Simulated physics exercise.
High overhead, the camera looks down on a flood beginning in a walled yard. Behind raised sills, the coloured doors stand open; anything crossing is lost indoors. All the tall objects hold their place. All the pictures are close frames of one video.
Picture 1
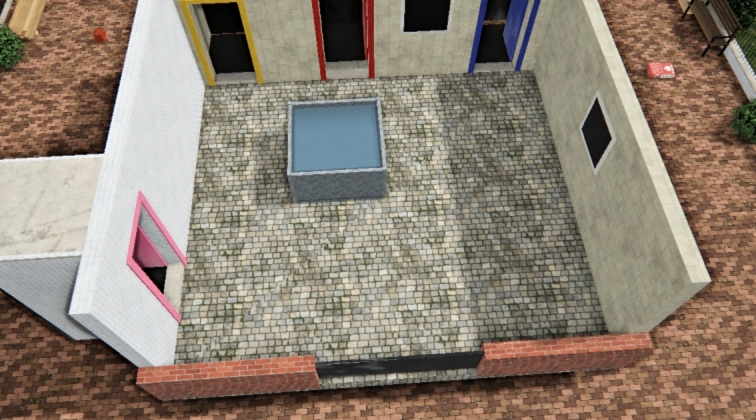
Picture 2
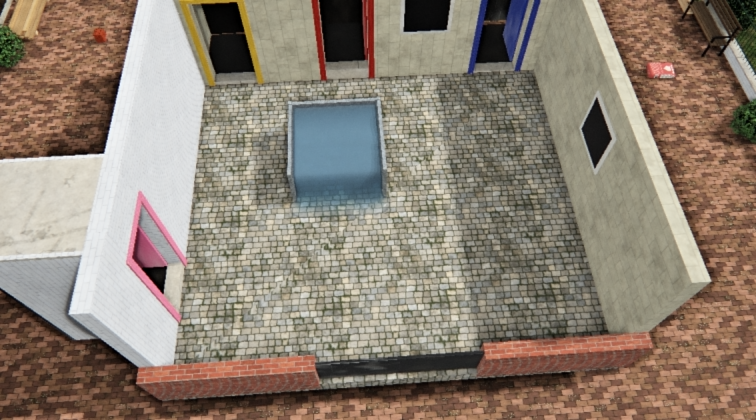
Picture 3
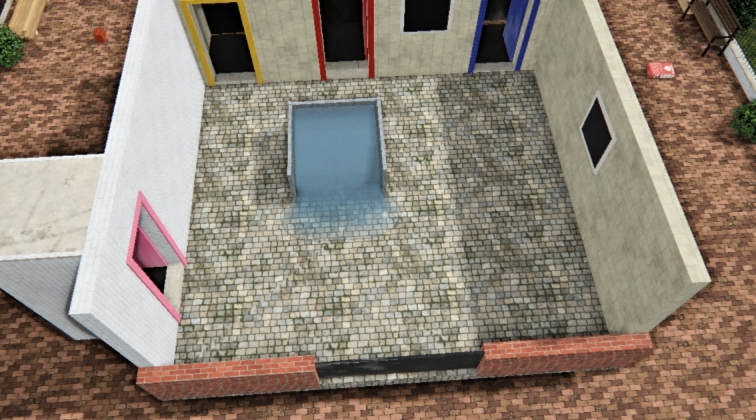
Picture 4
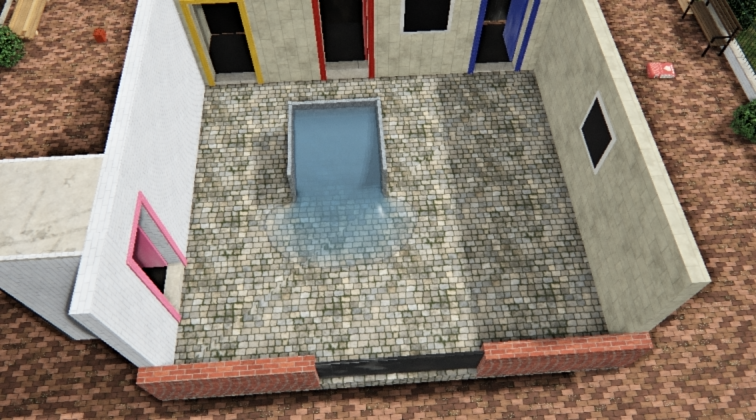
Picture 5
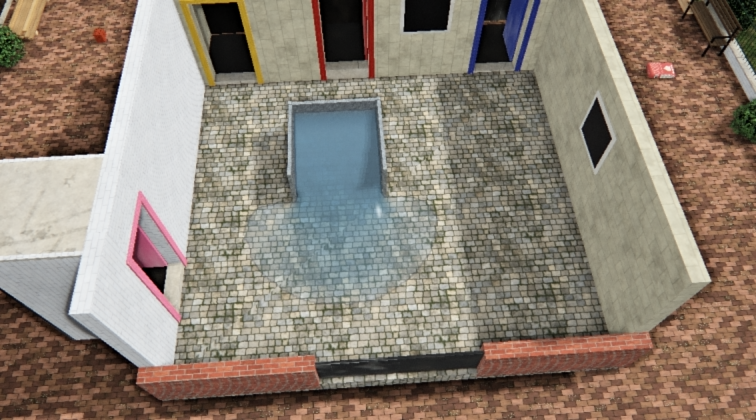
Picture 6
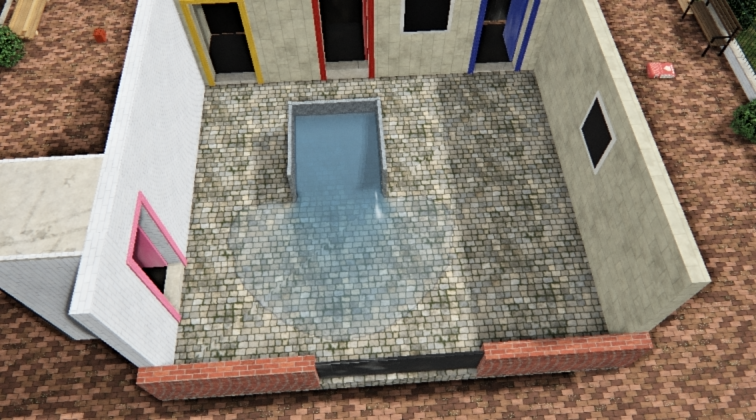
Water in a square open tank stands still in a walled, stone-paved yard, seen from high above, until the tank's near side disappears and the water pours out. It spreads across the paving toward the low brick wall, widening into a thin, rounded sheet as the level in the tank drops.
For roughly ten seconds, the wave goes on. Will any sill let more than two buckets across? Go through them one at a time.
At the end, the pink door copes honestly, the yellow door copes honestly, the blue door gets overwhelmed honestly, the red door copes honestly.
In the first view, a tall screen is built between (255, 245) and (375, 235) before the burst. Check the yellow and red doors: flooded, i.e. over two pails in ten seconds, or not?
Outcome - yellow door: Gets past it; red door: Never reaches it.
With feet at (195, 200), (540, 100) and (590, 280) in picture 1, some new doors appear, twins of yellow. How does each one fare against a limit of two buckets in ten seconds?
Result, in listed order - doesn't reach the limit, doesn't reach the limit, gets past the limit.
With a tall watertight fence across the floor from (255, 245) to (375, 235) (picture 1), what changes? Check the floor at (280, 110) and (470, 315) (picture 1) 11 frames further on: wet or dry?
Taking the points in order, the first is high and dry and the second is inundated.
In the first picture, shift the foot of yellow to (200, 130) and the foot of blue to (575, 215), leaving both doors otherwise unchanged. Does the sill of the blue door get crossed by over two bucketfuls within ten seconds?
I'd say blue door overflows.
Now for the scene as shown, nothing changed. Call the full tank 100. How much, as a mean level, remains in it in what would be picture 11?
It works out to roughly 36 %.
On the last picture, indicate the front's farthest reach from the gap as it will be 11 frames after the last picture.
Front's tip: Near (612, 348).
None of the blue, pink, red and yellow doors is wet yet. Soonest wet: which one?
Go with the pink one.
A moment on, water covers 35 % of the floor; the pink door wet at the sill, nothing in, the yellow door not reached, the blue door not reached, the red door not reached.
Next, water covers 40 % of the floor; the pink door wet at the sill, nothing in, the yellow door not reached, the blue door not reached, the red door not reached.
Then, water covers 45 % of the floor; the pink door wet at the sill, nothing in, the yellow door not reached, the blue door not reached, the red door not reached.
Later, water covers 85 % of the floor; the pink door wet at the sill, nothing in, the yellow door wet at the sill, nothing in, the blue door under two buckets in, the red door wet at the sill, nothing in.
In the end, water covers 100 % of the floor; the pink door wet at the sill, nothing in, the yellow door under two buckets in, the blue door over two buckets in, the red door wet at the sill, nothing in.
